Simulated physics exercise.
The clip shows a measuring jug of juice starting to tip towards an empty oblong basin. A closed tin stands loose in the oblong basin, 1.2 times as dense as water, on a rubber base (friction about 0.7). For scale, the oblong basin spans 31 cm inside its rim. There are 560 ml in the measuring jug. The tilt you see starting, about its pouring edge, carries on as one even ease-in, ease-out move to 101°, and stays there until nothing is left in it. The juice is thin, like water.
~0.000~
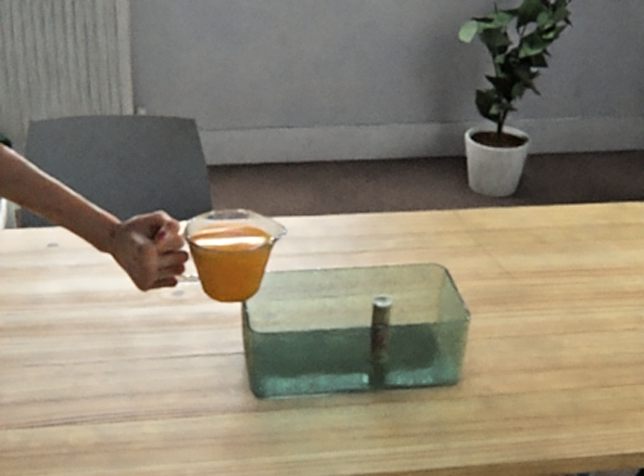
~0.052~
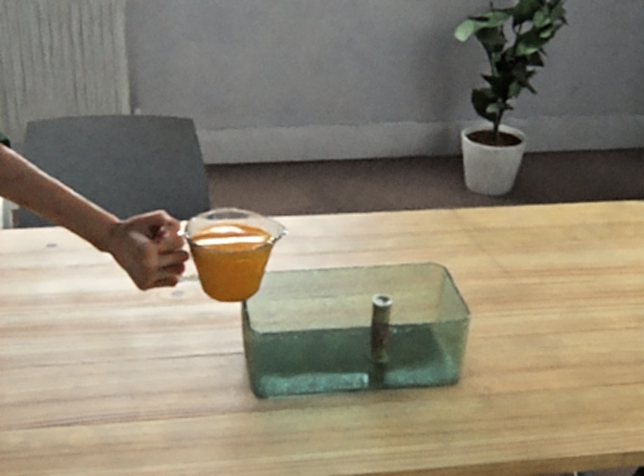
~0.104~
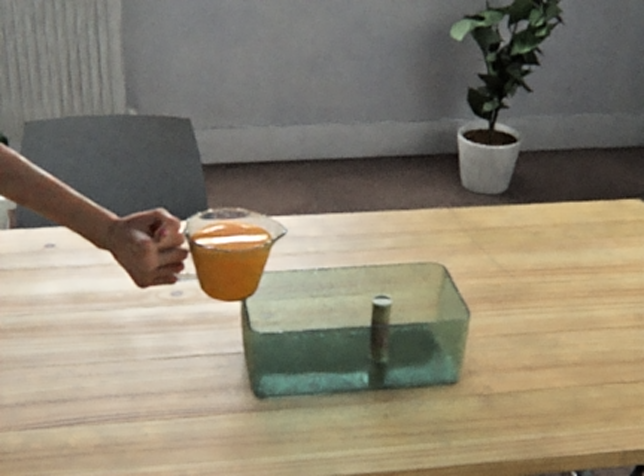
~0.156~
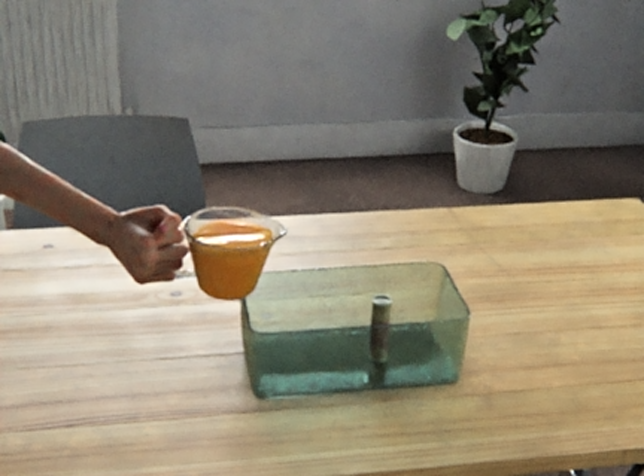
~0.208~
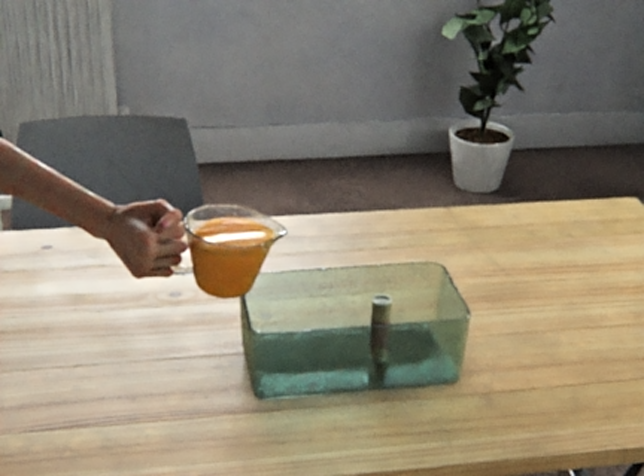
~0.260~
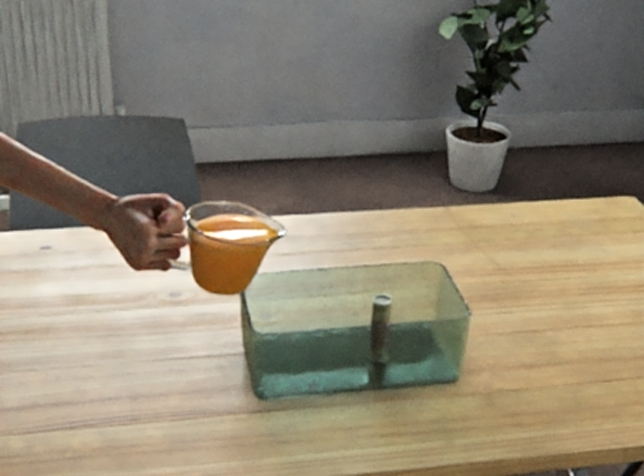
In this clip, a hand holds a glass jug of orange juice at the left edge of a greenish oblong basin with a closed tin standing inside, then slowly tilts the jug slightly to the right.
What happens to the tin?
The tin keeps standing.
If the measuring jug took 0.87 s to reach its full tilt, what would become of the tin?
The tin stays up.
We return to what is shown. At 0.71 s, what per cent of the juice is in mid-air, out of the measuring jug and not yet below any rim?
Some 24 per cent.
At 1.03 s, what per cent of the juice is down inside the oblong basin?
About 68 per cent.
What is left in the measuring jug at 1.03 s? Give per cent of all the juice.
Near 10 in a hundred.
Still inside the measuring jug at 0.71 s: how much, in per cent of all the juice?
About 66 per cent.
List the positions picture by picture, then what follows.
The first frame shows tilt 0°; pouring edge (287, 229); surface from (189, 240) to (272, 236); the oblong basin's rim runs from (245, 304) to (458, 292); the tin's top is at (382, 303).
The second frame shows tilt 0°; pouring edge (287, 229); surface from (189, 240) to (272, 236).
The third frame shows tilt 2°; pouring edge (287, 229); surface from (190, 239) to (272, 234).
The fourth frame shows tilt 4°; pouring edge (287, 229); surface from (189, 238) to (273, 233).
The fifth frame shows tilt 7°; pouring edge (287, 230); surface from (190, 236) to (274, 231).
The sixth frame shows tilt 10°; pouring edge (288, 230); surface from (190, 233) to (276, 229).
By 0.71 s the tilt is 61° and 67 per cent is still to pour; the tin stands where it began.
By 1.03 s the tilt is 94° and 10 per cent is still to pour; the tin stands where it began.
By 1.38 s the tilt is 101° and 0 per cent is still to pour; the tin stands where it began.
By 1.75 s the tilt is 101° and 0 per cent is still to pour; the tin stands where it began.
At rest the tin stands where it began.
